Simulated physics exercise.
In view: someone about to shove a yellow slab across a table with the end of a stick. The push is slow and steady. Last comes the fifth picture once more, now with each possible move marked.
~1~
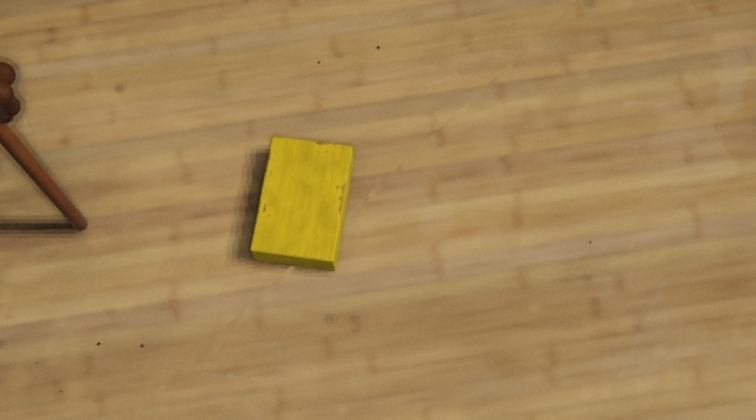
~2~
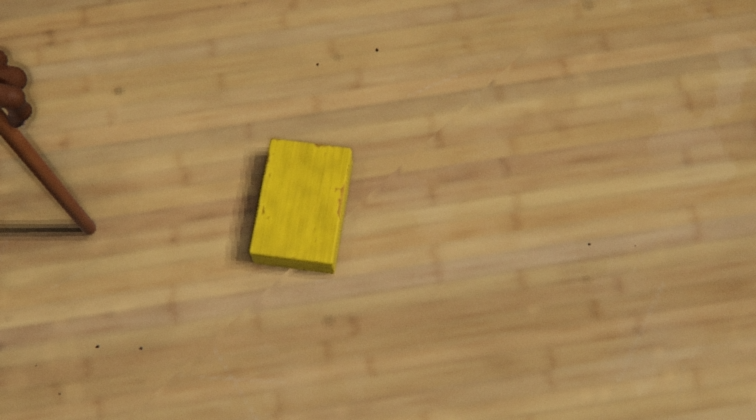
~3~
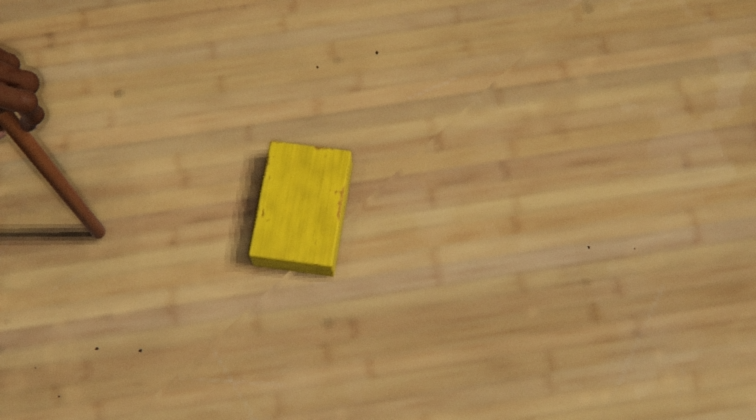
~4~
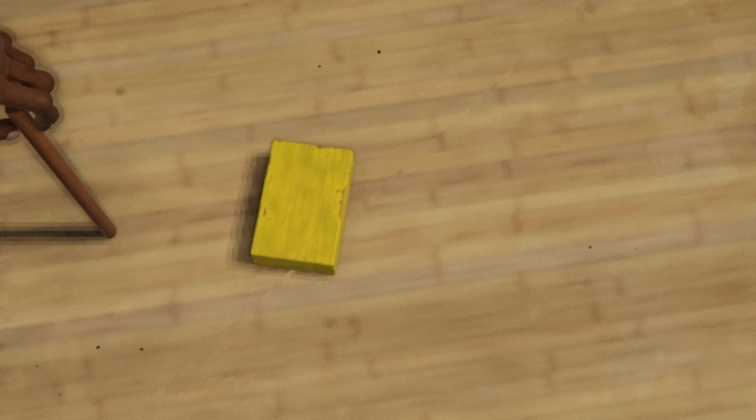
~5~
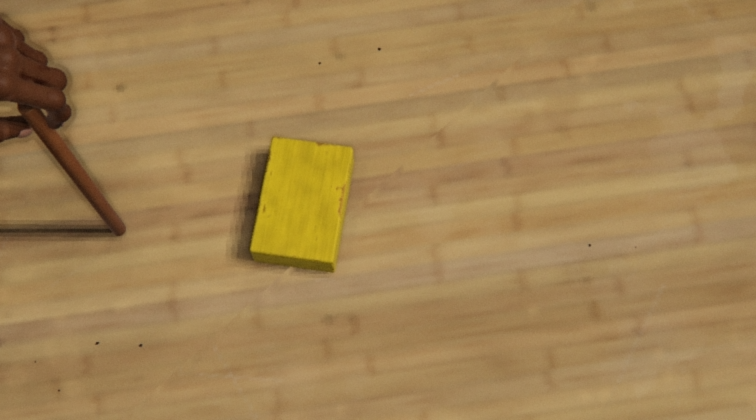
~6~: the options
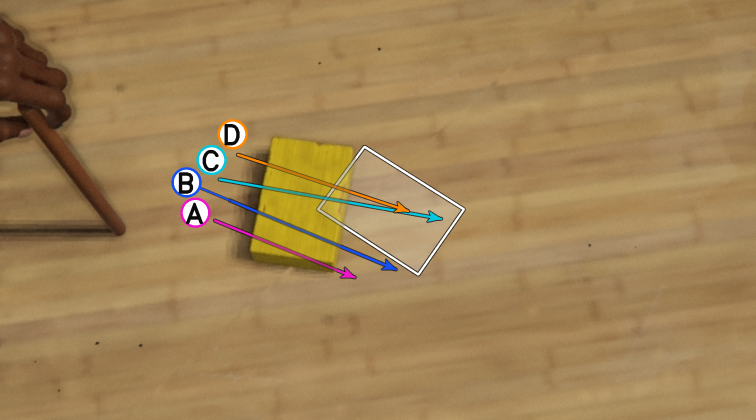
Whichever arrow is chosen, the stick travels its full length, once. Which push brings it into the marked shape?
Arrow B does it.
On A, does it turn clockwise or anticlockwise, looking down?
On that stroke, anticlockwise.
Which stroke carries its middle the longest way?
C.
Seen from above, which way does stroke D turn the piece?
It turns clockwise.
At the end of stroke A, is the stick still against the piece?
Yes.
On the marked copy, A from (215, 221) to (355, 277); B from (230, 200) to (396, 269); C from (220, 179) to (441, 219); D from (238, 155) to (408, 211).
With B. Early on, foot of the stick (290, 226), piece (334, 200).
Further on, foot of the stick (350, 251), piece (377, 199).
At the end, foot of the stick (396, 270), piece (386, 196); it fills the outline.
As for the rest, A leaves the piece out of the outline, at (347, 198); C leaves the piece out of the outline, at (389, 258); D leaves the piece out of the outline, at (361, 249).
